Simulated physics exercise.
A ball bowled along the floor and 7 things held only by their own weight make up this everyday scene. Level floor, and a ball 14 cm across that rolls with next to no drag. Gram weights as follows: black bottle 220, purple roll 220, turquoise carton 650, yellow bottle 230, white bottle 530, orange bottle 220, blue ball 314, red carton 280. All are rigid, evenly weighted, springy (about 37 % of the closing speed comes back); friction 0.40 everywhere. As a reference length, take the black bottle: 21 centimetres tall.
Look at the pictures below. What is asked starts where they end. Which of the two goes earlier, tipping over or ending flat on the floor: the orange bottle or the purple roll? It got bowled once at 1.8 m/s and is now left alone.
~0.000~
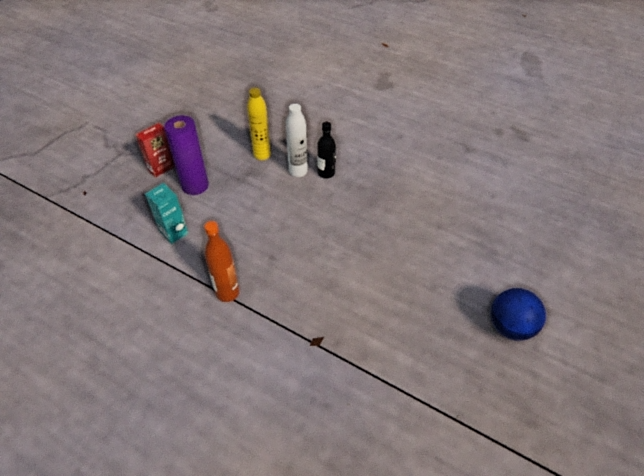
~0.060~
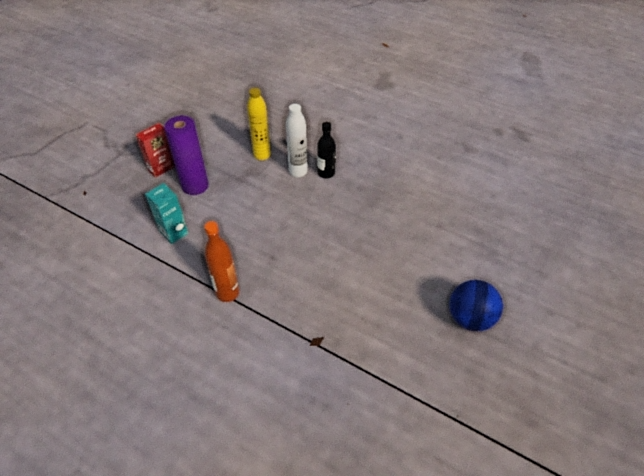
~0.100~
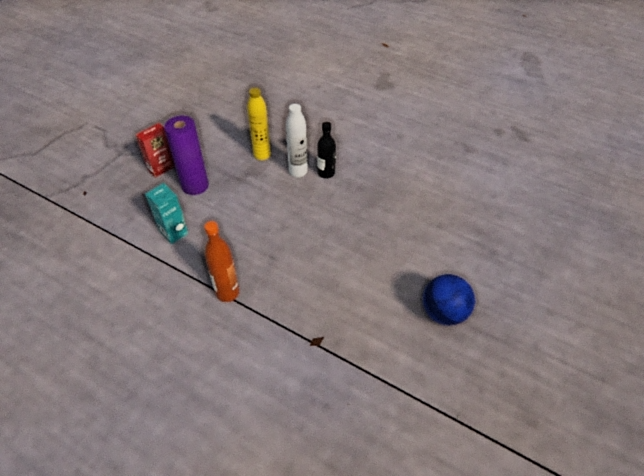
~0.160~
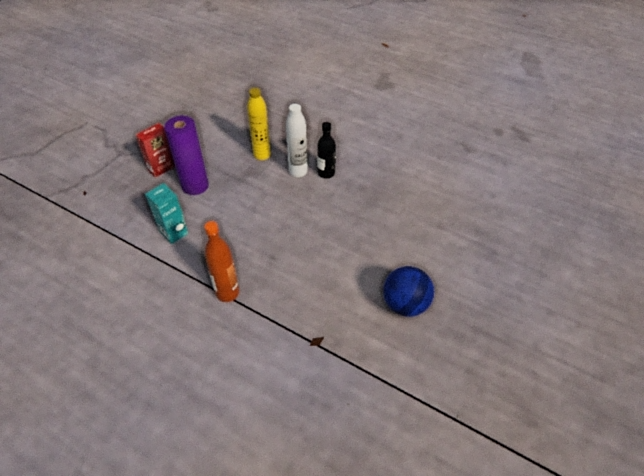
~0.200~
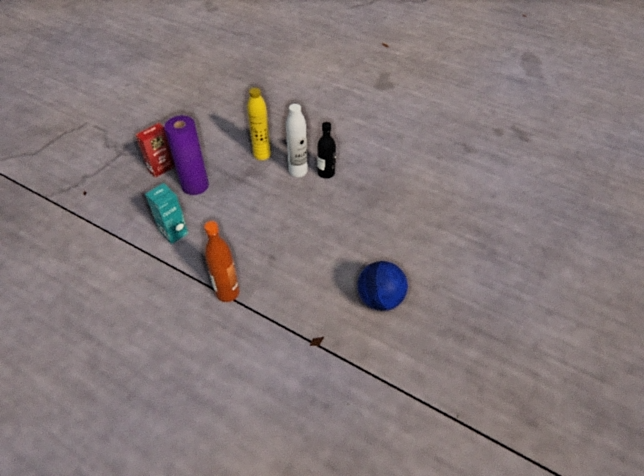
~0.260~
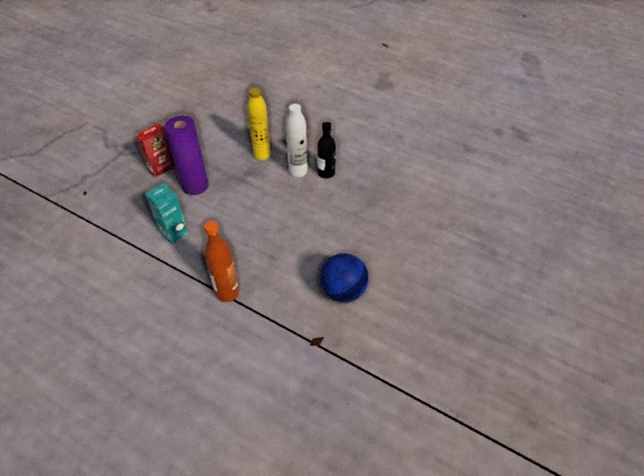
Of the two named, the first goes first.
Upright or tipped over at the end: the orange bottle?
In the last frame the orange bottle does not stay up.
Around 0.56 s, 94 cm rolled; blue ball near (193, 232); orange bottle at 12° to upright near (195, 274).
Around 1.26 s, 110 cm rolled; blue ball near (130, 249); orange bottle on its side near (148, 335); turquoise carton shifted 5 cm.
Around 2.96 s, 147 cm rolled; orange bottle on its side near (147, 334); turquoise carton shifted 5 cm.
Finally (4.0 s), on their side or leaning hard on the floor, orange bottle; the other 6 still in place (within 8 cm). Final places as that camera would see them, orange bottle near (147, 334), purple roll near (188, 157). Orange bottle went at 0.70 s; purple roll was never lost.
